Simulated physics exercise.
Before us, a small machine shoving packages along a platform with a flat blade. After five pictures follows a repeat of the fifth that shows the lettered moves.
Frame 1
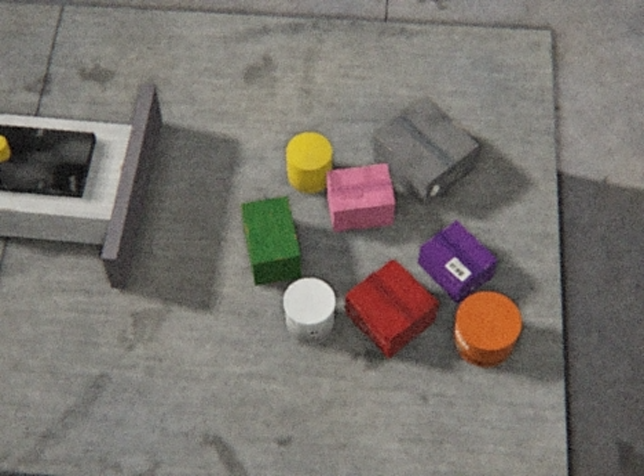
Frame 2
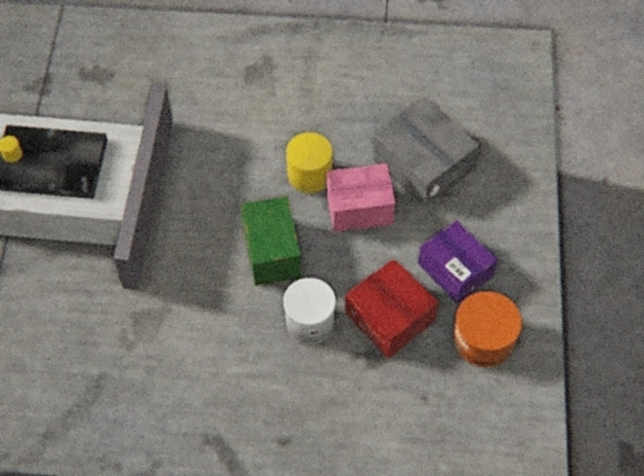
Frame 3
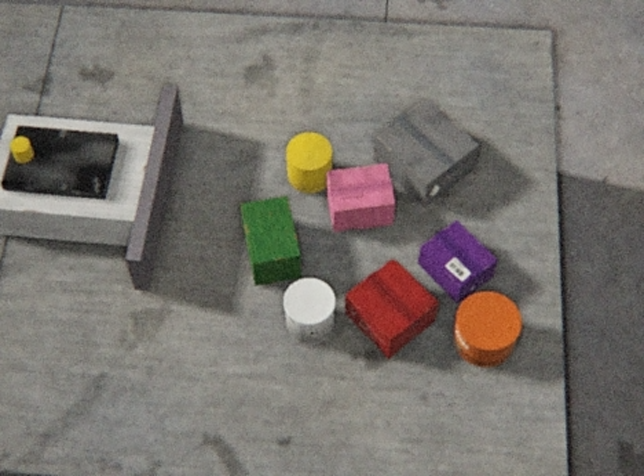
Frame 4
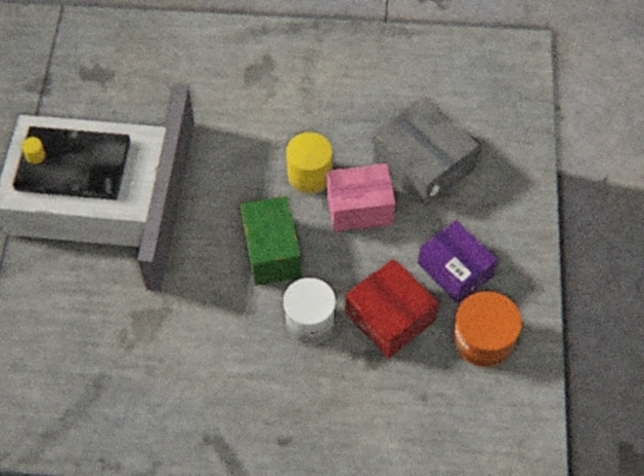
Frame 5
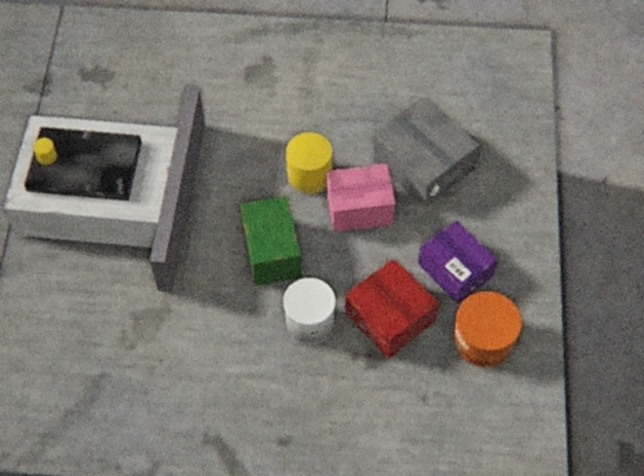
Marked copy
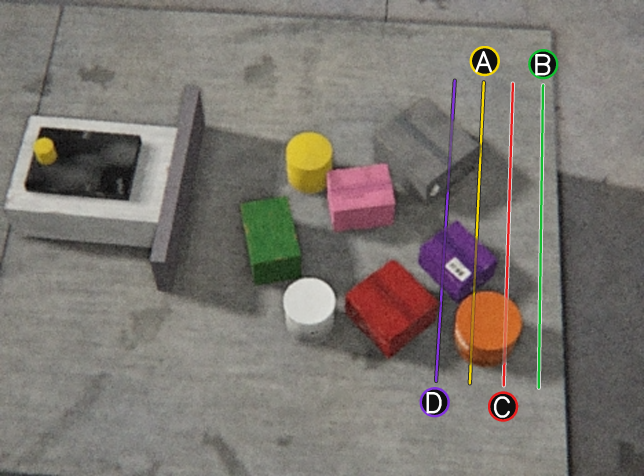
A small machine with a flat grey blade crept steadily to the right across the platform toward a cluster of colourful boxes and canisters, which all stayed still, with a gap left between them.
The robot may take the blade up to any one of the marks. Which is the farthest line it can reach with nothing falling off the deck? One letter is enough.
The farthest safe stop is A.
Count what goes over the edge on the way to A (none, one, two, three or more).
In all, none.
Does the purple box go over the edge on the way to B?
Yes.
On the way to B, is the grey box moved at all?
Yes.
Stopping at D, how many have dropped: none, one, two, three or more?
The count is none.
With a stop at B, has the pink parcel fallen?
Yes.
On the marked copy, A at (477, 221); B at (541, 225); C at (509, 223); D at (446, 219).
Following A. Soon after the start, robot (200, 169); yellow canister (321, 164); green crate (311, 246).
Later, robot (309, 175); purple box (482, 265); grey box (464, 134).
In the end, robot (391, 180); purple box (552, 284); pink parcel (537, 205); nothing has fallen.
As for the rest, B drops the purple box, grey box, yellow canister, green crate and pink parcel; C drops the purple box and pink parcel; D is safe but short.
